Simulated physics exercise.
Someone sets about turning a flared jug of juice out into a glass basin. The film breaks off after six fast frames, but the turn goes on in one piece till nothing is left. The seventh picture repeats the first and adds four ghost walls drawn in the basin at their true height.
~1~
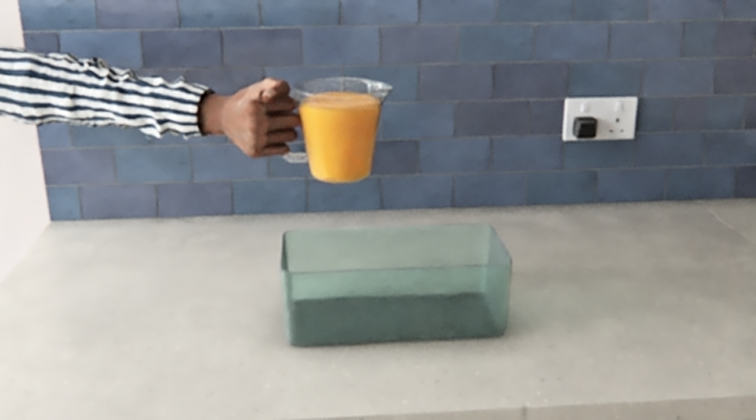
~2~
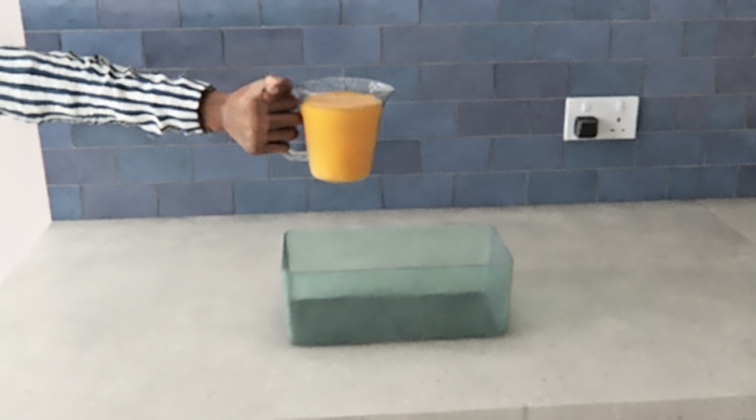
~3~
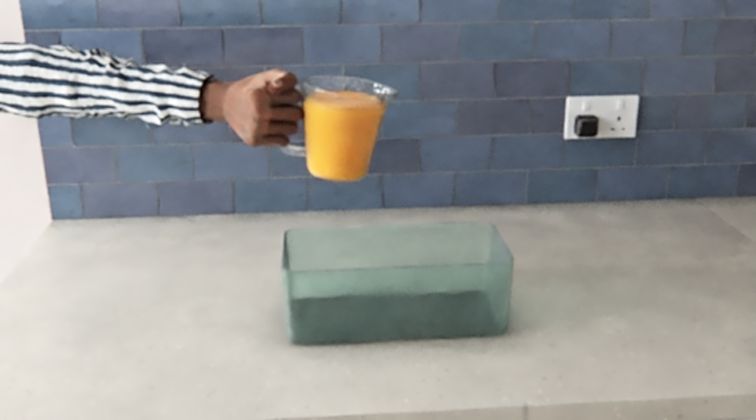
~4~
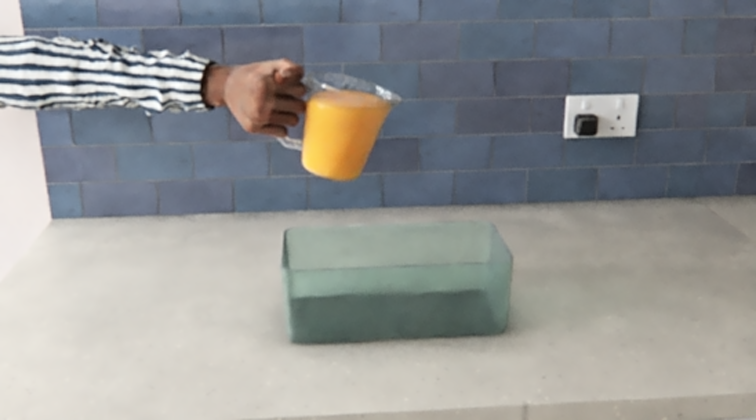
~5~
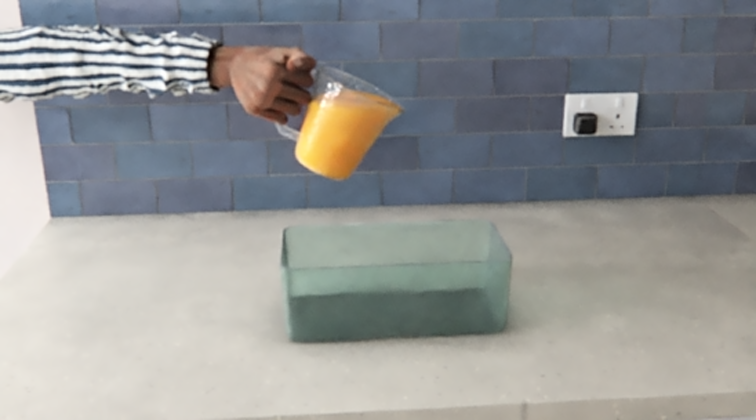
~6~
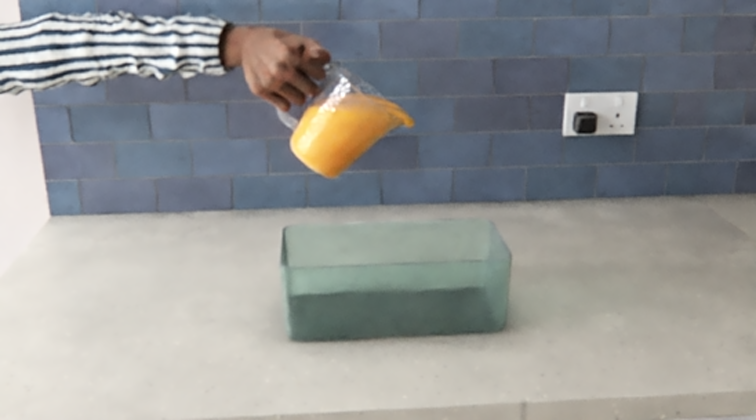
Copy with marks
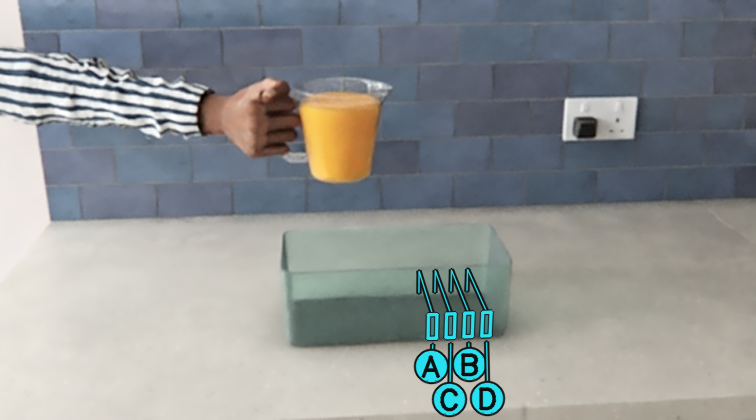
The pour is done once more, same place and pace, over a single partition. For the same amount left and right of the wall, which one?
Go for A.
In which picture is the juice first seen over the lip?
Picture 6.
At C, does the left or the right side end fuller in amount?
The left one.
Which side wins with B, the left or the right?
The left one.
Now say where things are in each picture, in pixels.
In the first picture, upright, lip at (391, 88); basin from (286, 343) to (505, 333); nothing has left yet.
In the second picture, upright, lip at (393, 89); nothing has left yet.
In the third picture, tipped about 7°, lip at (397, 93); nothing has left yet.
In the fourth picture, tipped about 15°, lip at (401, 100); nothing has left yet.
In the fifth picture, tipped about 26°, lip at (404, 110); nothing has left yet.
In the sixth picture, tipped about 39°, lip at (406, 123); juice is over the lip, down to (406, 123).
On the marked copy, A at (432, 344); B at (468, 342); C at (450, 343); D at (486, 342).
Choosing A, about 48 % ends left of the wall and 48 % right of it; 4 % is lost outside.
Choosing B, about 80 % ends left of the wall and 14 % right of it; 7 % is lost outside.
Choosing C, about 69 % ends left of the wall and 25 % right of it; 6 % is lost outside.
Choosing D, about 84 % ends left of the wall and 10 % right of it; 6 % is lost outside.
